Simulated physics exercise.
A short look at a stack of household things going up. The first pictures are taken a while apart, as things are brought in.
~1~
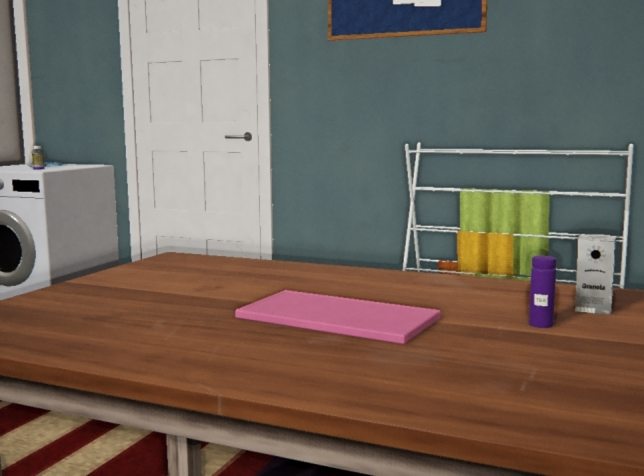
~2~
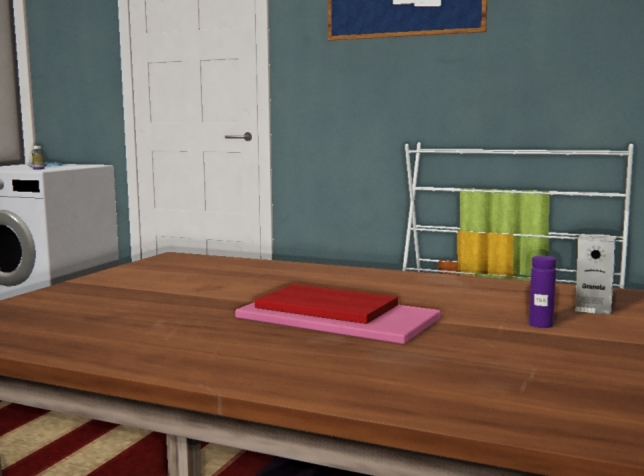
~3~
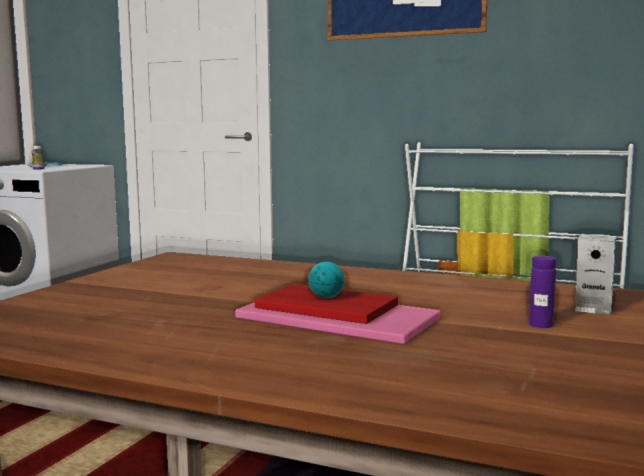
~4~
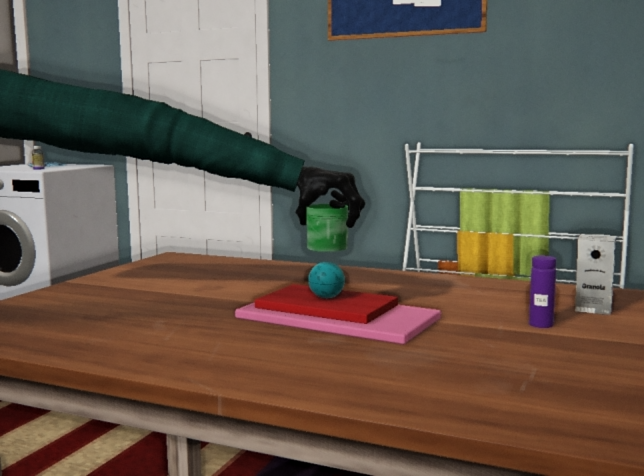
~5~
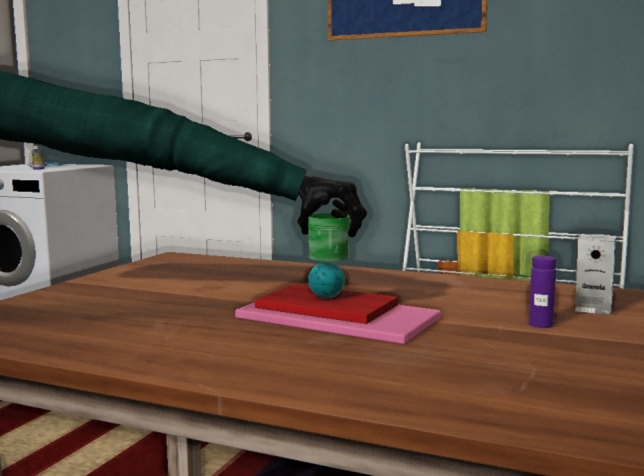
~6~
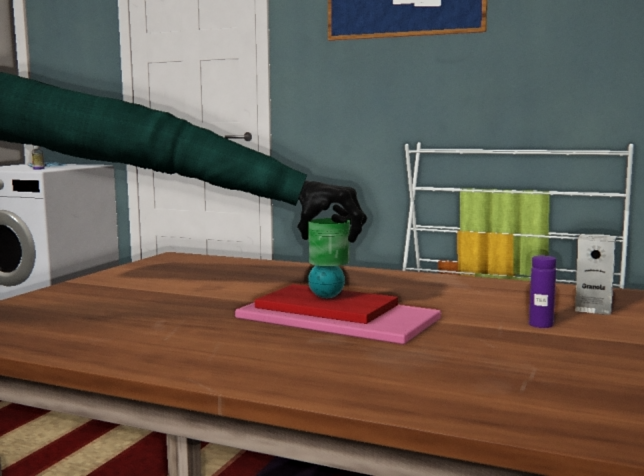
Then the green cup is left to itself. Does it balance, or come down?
Here the pile gives way.
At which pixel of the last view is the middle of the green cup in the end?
Near (482, 310).
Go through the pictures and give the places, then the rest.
In the first picture, the last thing is not in view yet.
In the second picture, the last thing is not in view yet; white carton (595, 273).
In the third picture, the last thing is not in view yet; purple shaker (543, 292).
The fourth picture shows coming down; green cup (327, 227); turquoise ball (327, 280).
The fifth picture shows coming down; green cup (329, 237); pink tray (338, 314).
The sixth picture shows set down, still held; green cup (329, 242); red board (327, 302).
Then, 0.50 s after the last picture, green cup now fallen.
Then, 0.90 s after the last picture, things are still on the move.
At rest, fallen, green cup; the other 5 in place. Seen from the same camera at the end, green cup near (482, 310). The pile loses its balance.
